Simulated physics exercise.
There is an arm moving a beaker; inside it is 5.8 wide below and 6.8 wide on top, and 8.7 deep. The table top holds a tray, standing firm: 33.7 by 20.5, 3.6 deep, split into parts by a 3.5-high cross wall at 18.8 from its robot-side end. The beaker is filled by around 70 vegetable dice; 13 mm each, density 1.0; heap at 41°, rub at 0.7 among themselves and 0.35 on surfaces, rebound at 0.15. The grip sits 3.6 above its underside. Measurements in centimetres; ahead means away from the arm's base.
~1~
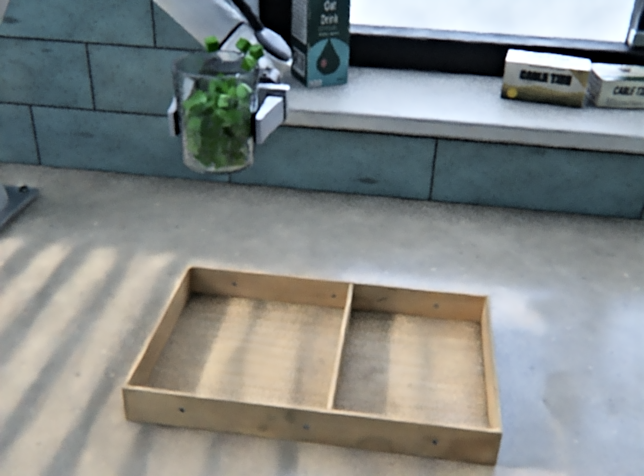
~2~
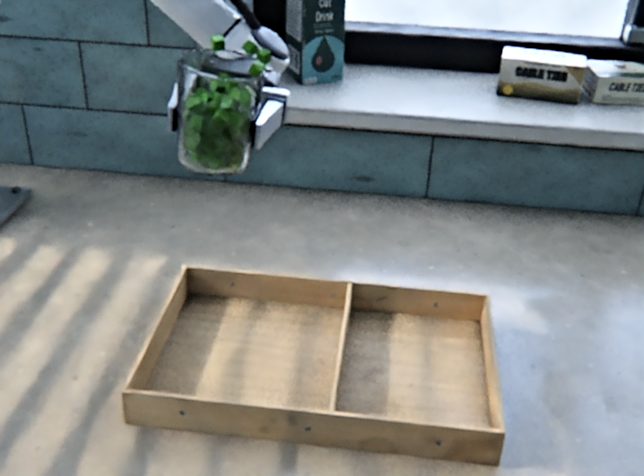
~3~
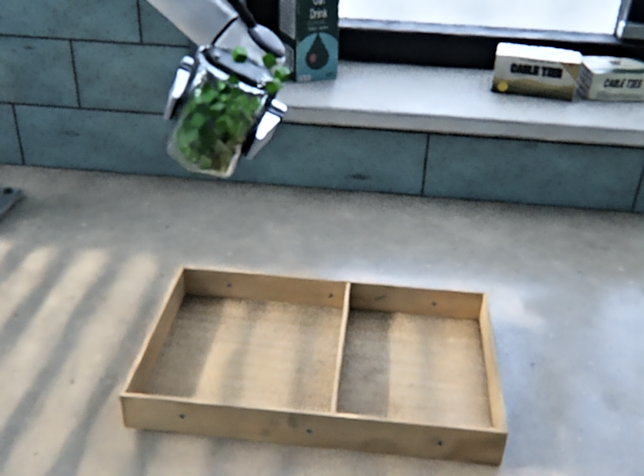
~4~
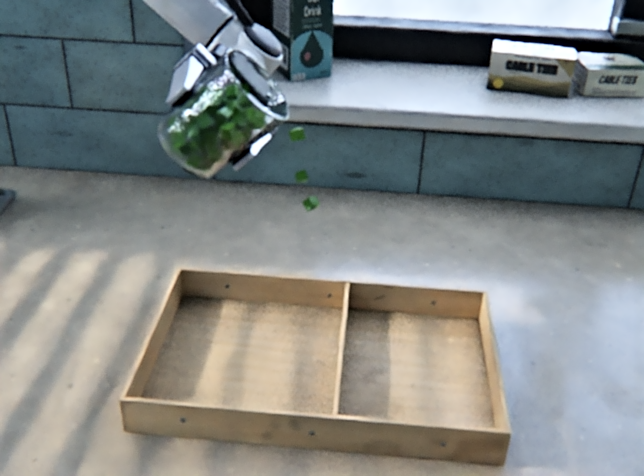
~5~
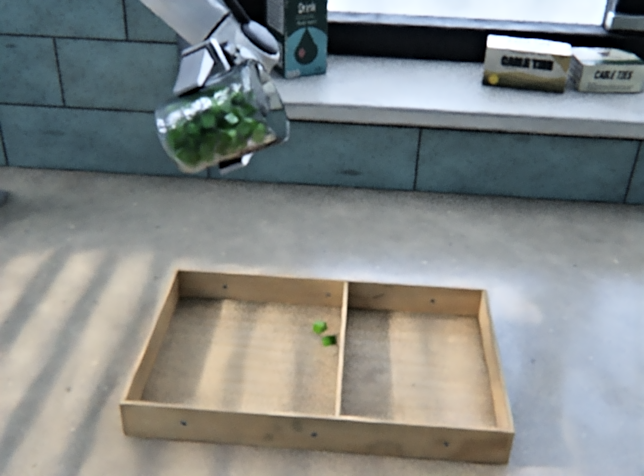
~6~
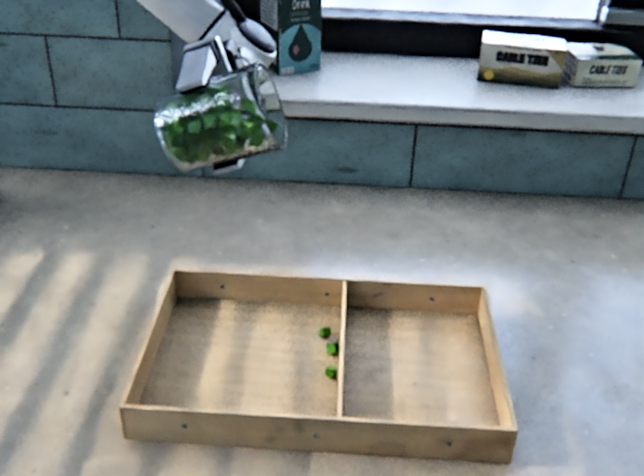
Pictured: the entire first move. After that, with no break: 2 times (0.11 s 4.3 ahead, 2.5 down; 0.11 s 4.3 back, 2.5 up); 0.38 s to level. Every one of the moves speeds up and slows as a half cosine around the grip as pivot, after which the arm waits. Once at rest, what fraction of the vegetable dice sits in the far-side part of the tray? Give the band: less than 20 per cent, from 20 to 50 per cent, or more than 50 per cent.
The band is less than 20 per cent.
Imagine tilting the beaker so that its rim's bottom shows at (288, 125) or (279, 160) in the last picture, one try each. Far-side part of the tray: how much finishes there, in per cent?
First try about 0 per cent, second try about 30 per cent.
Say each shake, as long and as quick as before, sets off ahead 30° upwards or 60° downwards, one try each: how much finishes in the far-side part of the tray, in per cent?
Near 60 and 0 percent respectively.
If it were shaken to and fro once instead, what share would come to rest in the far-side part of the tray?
Roughly 0 in a hundred.
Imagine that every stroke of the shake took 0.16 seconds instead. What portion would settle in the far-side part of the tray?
Then roughly 0 percent.
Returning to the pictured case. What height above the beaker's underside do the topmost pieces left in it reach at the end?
Top of the fill: Near 7.5 cm.
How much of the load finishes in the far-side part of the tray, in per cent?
Roughly 0 percent.
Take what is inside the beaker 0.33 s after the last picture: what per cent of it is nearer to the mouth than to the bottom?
Around 40 per cent of it.
Then, 0.33 s after the last picture, tilted 70° forward, highest piece 26 above the table; 69 in the beaker, 3 in the robot-side part, 1 in flight or on a rim.
Then, 0.66 s after the last picture, tilted 28° forward, highest piece 29 above the table; 64 in the beaker, 8 in the robot-side part, 1 in the far-side part.
Then, 1.02 s after the last picture, level, highest piece 30 above the table; 64 in the beaker, 8 in the robot-side part, 1 in the far-side part.
Then, 2.07 s after the last picture, level, highest piece 30 above the table; 64 in the beaker, 8 in the robot-side part, 1 in the far-side part.
Final count, 64 in the beaker, 8 in the robot-side part, 1 in the far-side part. That is 1 % in the far-side part of the tray.
